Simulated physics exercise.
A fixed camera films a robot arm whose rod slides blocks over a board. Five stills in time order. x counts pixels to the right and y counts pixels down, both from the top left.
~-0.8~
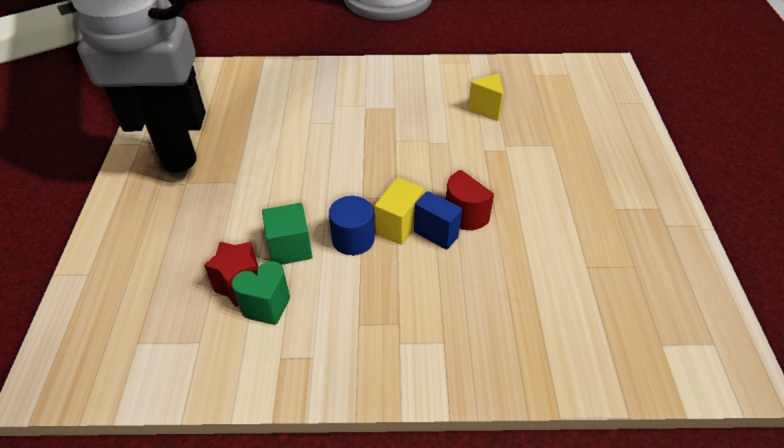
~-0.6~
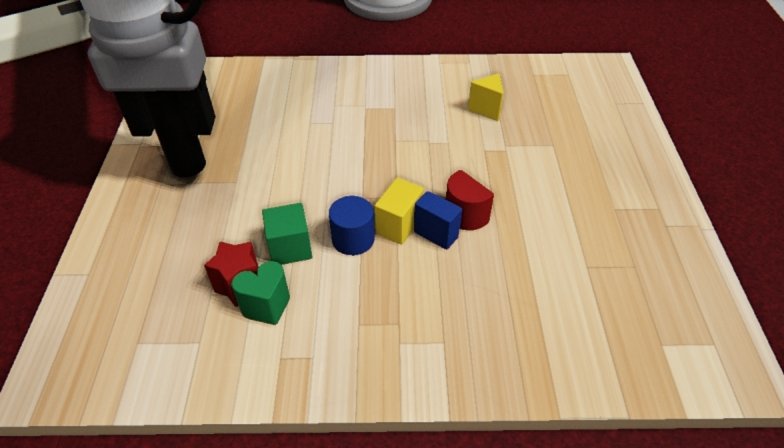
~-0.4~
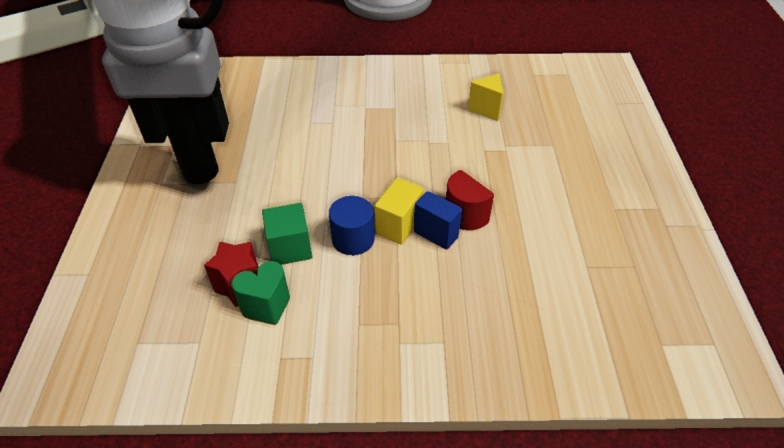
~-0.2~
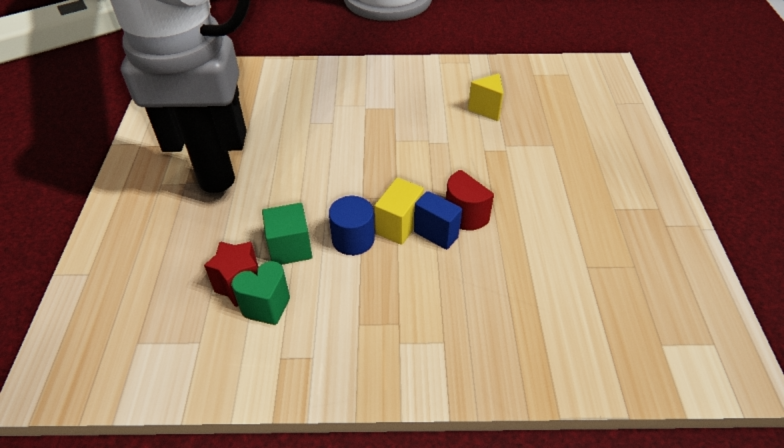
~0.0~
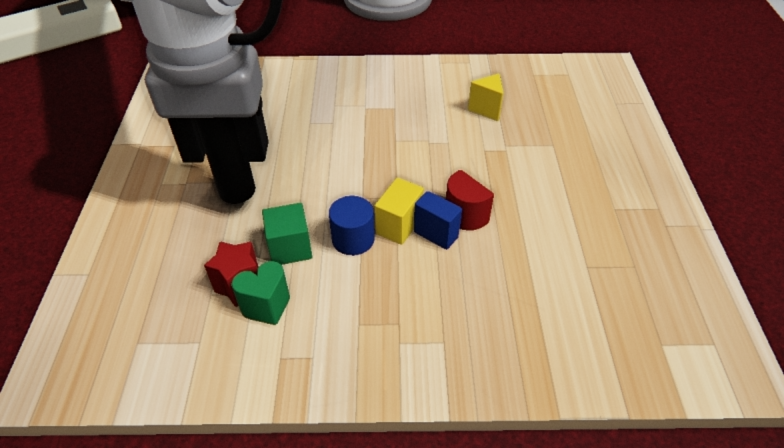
On a light wooden board set over a dark red surface, a robot arm with a black tip stands at the upper left, away from scattered red, green, blue and yellow blocks. The arm moves steadily right and toward the viewer, nearing the green square block, while every block stays still.
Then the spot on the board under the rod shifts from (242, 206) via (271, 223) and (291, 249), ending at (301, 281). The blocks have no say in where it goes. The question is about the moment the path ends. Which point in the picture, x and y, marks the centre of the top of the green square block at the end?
It is at (321, 281).
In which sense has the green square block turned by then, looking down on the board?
Direction: Anticlockwise.
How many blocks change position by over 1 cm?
Looking at the path, I think only one of the blocks ends up more than 1 cm away.
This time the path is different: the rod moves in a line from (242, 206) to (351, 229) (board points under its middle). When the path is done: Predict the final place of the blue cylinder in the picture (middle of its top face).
It comes to (377, 223).
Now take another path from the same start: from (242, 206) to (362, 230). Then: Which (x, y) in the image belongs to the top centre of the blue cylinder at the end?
Pixel (384, 228).
The first path, step by step. One third of the way, rod at (269, 210); nothing pushed yet.
Two thirds of the way, rod at (289, 236); green square block at (304, 250), turned 15° anticlockwise.
At the end, rod at (298, 267); green heart block in place; green square block at (321, 281), turned 35° anticlockwise.
